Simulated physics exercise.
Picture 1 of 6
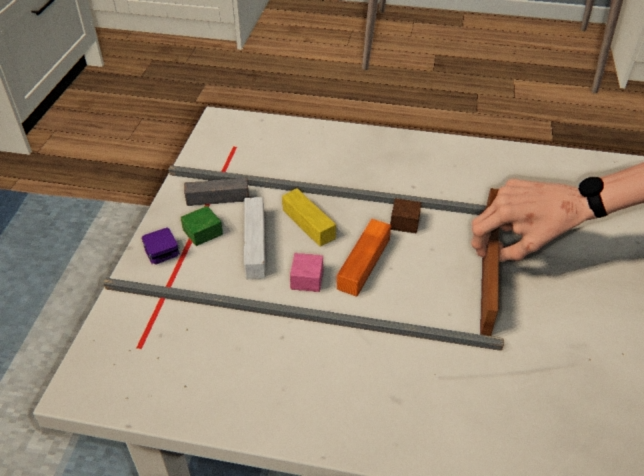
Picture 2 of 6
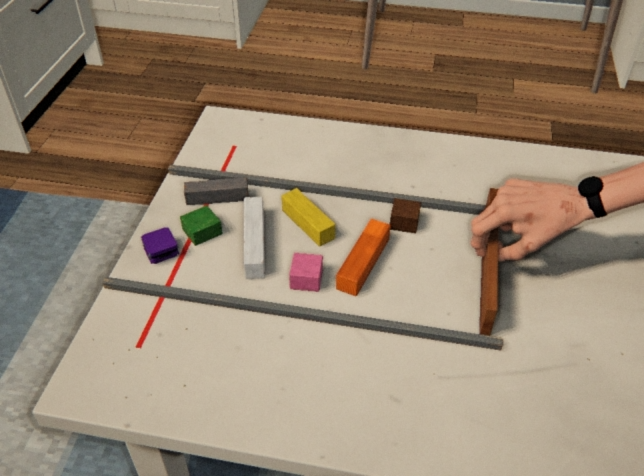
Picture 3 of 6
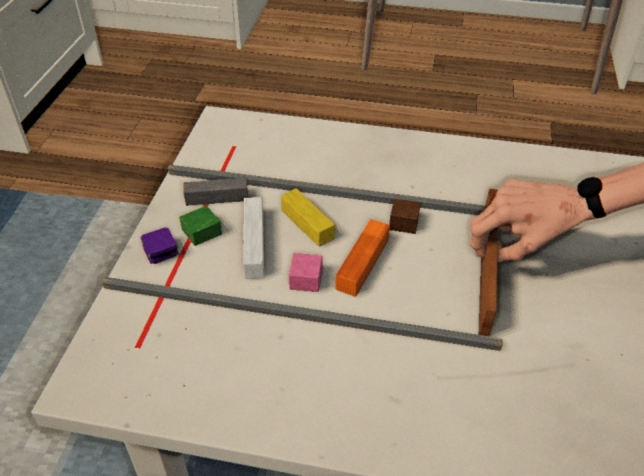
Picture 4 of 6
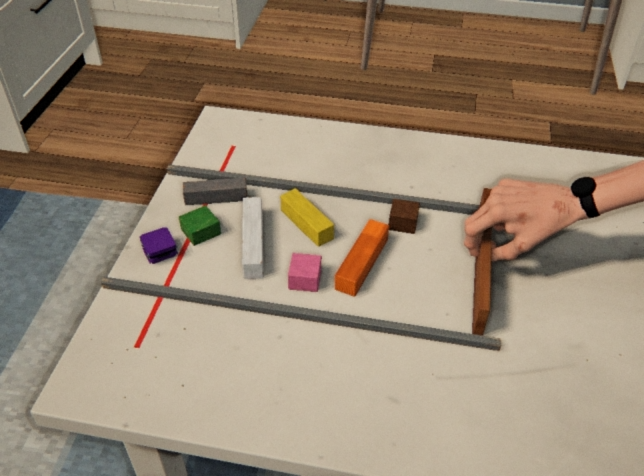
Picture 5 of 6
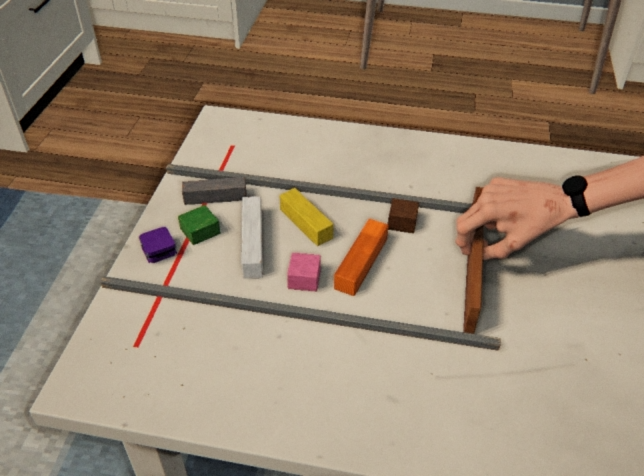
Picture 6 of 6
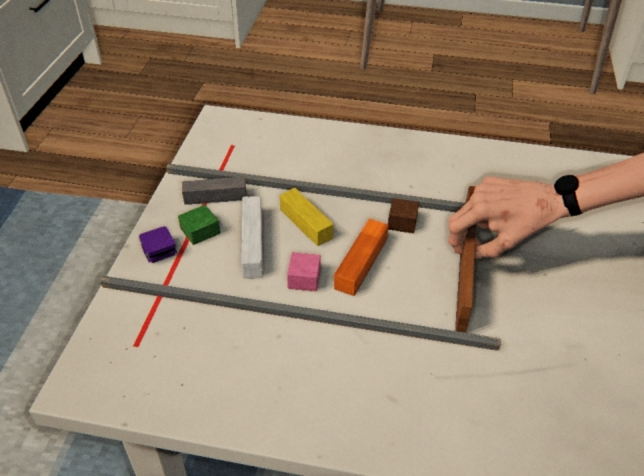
The video shows coloured blocks and bars scattered between two grey rails on a table, some near a red line, while a hand wearing a black watch slides an upright brown board slightly left and the pieces remain still.
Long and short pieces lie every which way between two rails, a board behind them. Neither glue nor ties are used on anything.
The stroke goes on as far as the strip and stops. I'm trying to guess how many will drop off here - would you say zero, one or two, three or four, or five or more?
Lost: Three or four.
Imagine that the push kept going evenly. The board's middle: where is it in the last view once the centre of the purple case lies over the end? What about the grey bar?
Purple case over the end: About (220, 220). Grey bar over the end: About (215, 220).
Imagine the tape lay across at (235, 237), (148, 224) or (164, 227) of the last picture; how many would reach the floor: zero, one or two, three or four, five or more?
Number fallen at each tape, in order - none, at least five, more than four.
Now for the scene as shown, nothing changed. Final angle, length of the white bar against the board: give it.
I'd say it's about 0° out of line.
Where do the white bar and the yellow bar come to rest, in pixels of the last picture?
First: About (134, 219); second: About (168, 196).
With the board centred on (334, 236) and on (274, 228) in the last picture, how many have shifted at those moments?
By the first moment it's 4, by the second it's 7.
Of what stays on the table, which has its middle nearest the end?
The white bar is foremost.
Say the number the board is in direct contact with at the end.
2 in contact.
Early on, none off yet; purple case at rest near (158, 246); grey bar at rest near (215, 191); green block at rest near (199, 225).
A while later, none off yet; purple case travelled about its own width near (133, 243); grey bar travelled about its own width near (171, 185); green block travelled well along near (149, 218).
Finally, the number that fall off is three or four; lost, green block, grey bar and purple case.
